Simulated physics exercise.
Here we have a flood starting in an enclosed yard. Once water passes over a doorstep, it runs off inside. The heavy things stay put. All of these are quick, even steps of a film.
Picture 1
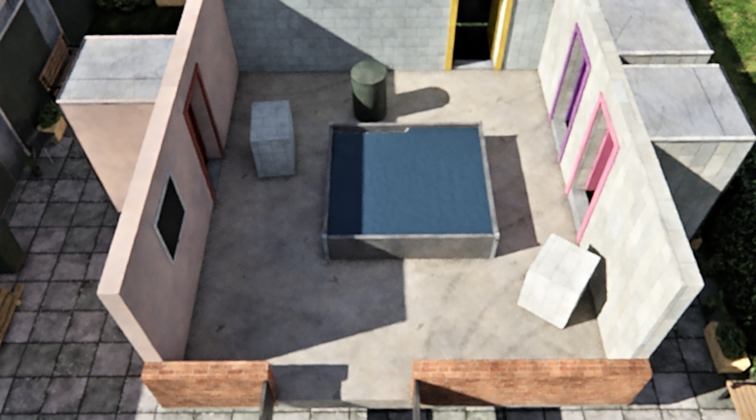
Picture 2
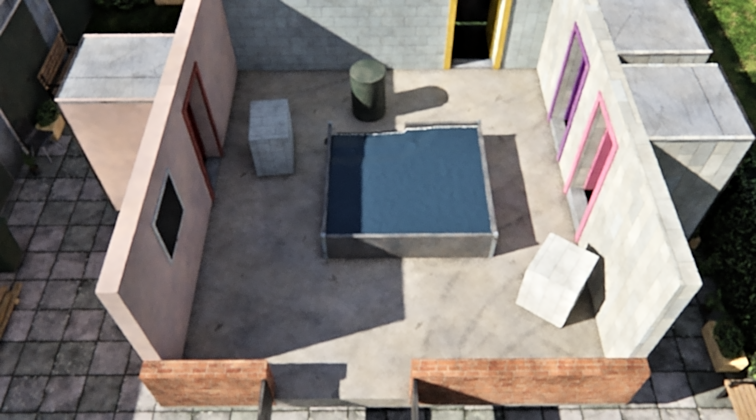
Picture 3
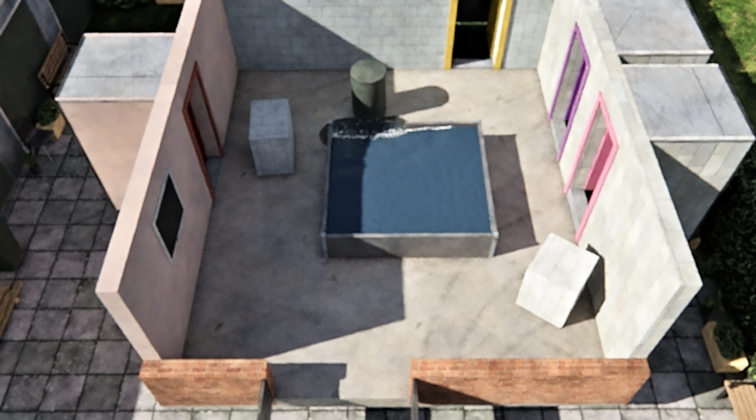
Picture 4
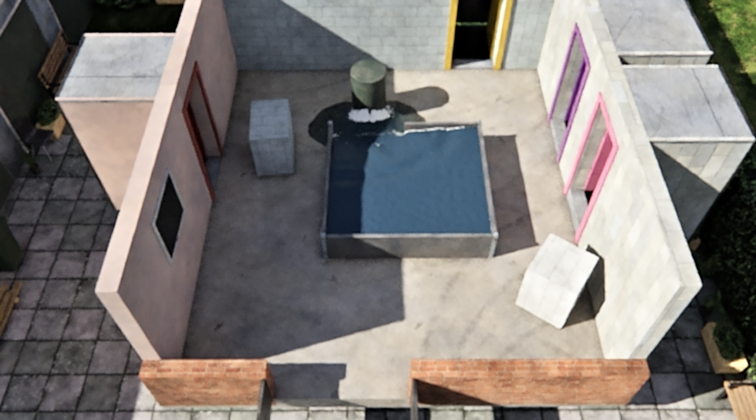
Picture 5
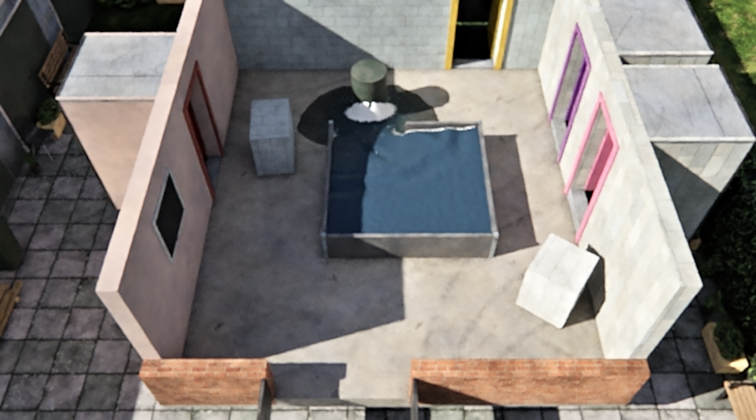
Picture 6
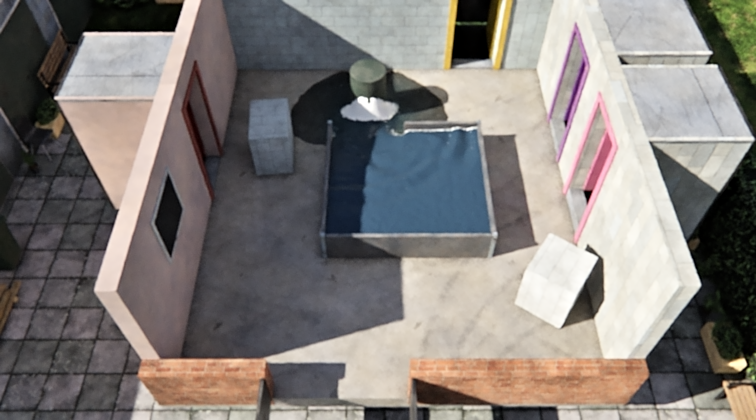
In an enclosed yard, water pours from the open tank's far side and spreads around a dark green barrel.
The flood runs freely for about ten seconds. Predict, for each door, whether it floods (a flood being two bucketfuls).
In order: I expect the purple door to stay within two buckets, I expect the yellow door to go over the limit, I expect the pink door to stay within two buckets, I expect the red door to go over the limit.
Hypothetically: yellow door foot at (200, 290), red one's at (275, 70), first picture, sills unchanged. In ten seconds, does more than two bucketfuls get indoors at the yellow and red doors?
I reckon the yellow door is safe, and the red door breaks the limit.
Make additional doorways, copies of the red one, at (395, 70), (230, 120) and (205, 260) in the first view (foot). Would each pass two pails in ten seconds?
First crosses the line, second crosses the line, third stays short of it.
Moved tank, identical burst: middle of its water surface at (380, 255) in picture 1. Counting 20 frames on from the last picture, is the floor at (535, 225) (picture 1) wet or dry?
Answer: Untouched.
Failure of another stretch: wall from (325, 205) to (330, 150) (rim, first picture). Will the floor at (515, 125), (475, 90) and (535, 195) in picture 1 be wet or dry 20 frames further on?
Untouched, untouched, untouched.
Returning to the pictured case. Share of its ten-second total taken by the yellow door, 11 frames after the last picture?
It works out at roughly 5 percent of the ten-second total.
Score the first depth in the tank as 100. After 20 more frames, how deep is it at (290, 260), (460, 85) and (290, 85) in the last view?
About 0, 12, 45 %.
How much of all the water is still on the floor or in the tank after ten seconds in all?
Near 92 in a hundred.
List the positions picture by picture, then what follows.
Still water in the open tank at (408, 179), in the first frame.
Water pours out on the open tank's far side and has run to a hidden place, in the second frame.
The front is at (326, 131), out from the gap on the open tank's far side, in the third frame.
Water pours out on the open tank's far side and has run to (327, 112), in the fourth frame.
The front is at (341, 90), out from the gap on the open tank's far side, in the fifth frame.
Water pours out on the open tank's far side and has run to (340, 76), in the sixth frame.
A moment on, water covers 20 % of the floor; the purple door not reached, the yellow door wet at the sill, nothing in, the pink door not reached, the red door not reached.
Next, water covers 35 % of the floor; the purple door not reached, the yellow door under two buckets in, the pink door not reached, the red door not reached.
Then, water covers 40 % of the floor; the purple door wet at the sill, nothing in, the yellow door over two buckets in, the pink door not reached, the red door wet at the sill, nothing in.
Later, water covers 75 % of the floor; the purple door wet at the sill, nothing in, the yellow door over two buckets in, the pink door wet at the sill, nothing in, the red door under two buckets in.
In the end, water covers 95 % of the floor; the purple door wet at the sill, nothing in, the yellow door far over two buckets in, the pink door wet at the sill, nothing in, the red door over two buckets in.
